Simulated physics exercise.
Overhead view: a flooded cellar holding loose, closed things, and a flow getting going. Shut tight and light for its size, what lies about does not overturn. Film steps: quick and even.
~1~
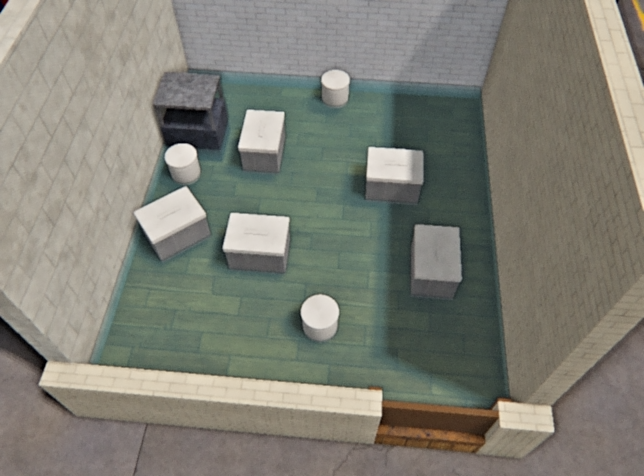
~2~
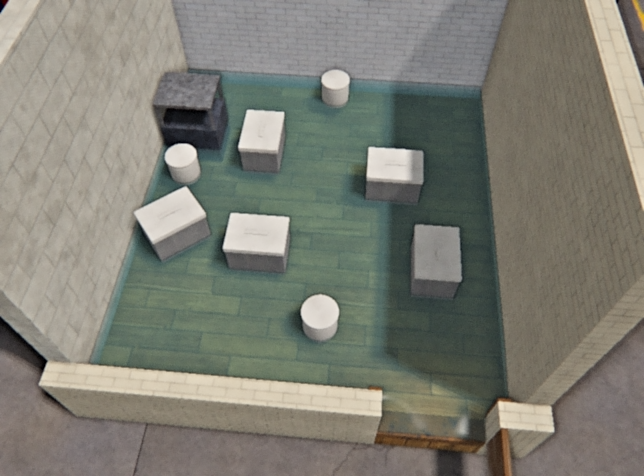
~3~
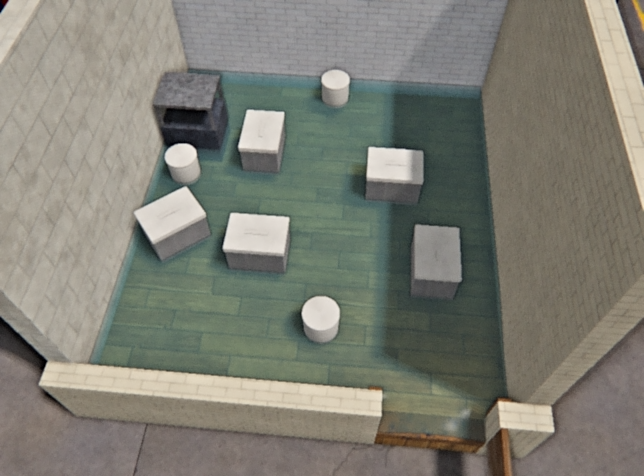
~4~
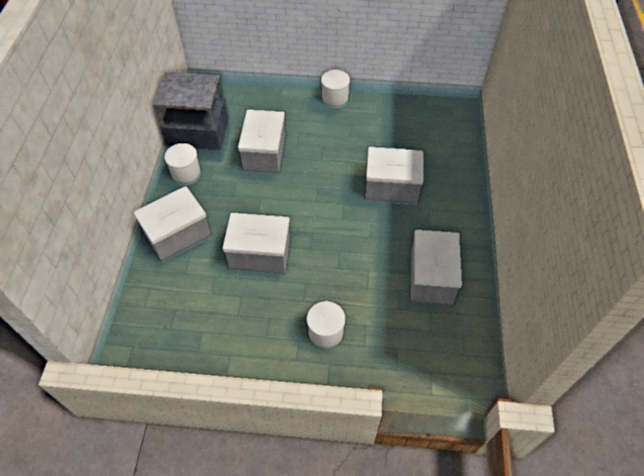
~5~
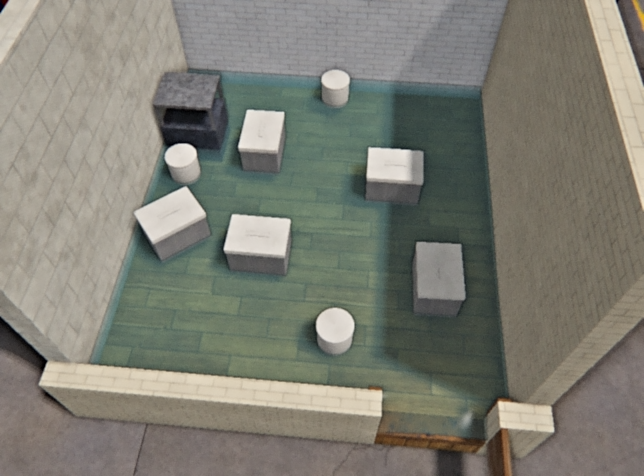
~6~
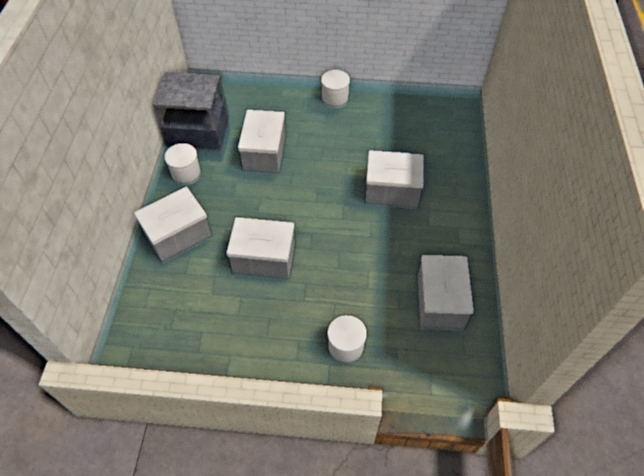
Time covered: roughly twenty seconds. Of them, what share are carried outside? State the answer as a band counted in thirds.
Answer: Between one and two thirds.
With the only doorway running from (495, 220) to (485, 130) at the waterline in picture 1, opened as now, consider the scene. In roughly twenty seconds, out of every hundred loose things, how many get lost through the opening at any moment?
Close to 80 percent.
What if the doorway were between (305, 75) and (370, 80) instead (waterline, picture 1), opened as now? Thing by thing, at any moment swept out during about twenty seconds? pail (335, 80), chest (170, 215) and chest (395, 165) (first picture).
Outcome by item: Exited / retained / exited.
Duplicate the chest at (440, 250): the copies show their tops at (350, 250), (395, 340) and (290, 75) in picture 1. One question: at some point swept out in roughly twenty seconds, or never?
For the three copies in the stated order: Escaped, escaped, remained.
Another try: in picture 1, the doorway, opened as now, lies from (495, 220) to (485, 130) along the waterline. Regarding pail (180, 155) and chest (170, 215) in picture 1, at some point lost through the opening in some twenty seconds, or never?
Held back; held back.
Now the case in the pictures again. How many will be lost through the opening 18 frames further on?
2.
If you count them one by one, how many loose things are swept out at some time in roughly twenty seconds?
I make it 4.
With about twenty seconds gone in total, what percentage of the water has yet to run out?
About 50 percent.
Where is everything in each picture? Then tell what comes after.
The first frame shows a chest at (438, 251) floats; a pail at (320, 312), afloat; 0 of 8 have shifted.
The second frame shows a chest at (438, 251), afloat; a pail at (320, 312), afloat; 0 of 8 have shifted.
The third frame shows a chest at (438, 251), afloat; a pail at (321, 313), afloat; 0 of 8 have shifted.
The fourth frame shows a chest at (438, 257) floats, close to its start; a pail at (326, 318), afloat, close to its start; 1 of 8 have shifted.
The fifth frame shows a chest at (440, 269), afloat, close to its start; a pail at (335, 325), afloat, close to its start; 2 of 8 have shifted.
The sixth frame shows a chest at (447, 282), afloat, a stride from its start; a pail at (347, 333), afloat, close to its start; 3 of 8 have shifted.
A moment on, 1 of 8 are out; 7 afloat.
Next, 2 of 8 are out; 6 afloat.
Later, 4 of 8 are out; 4 afloat.
In the end, 4 of 8 are out; 4 afloat.
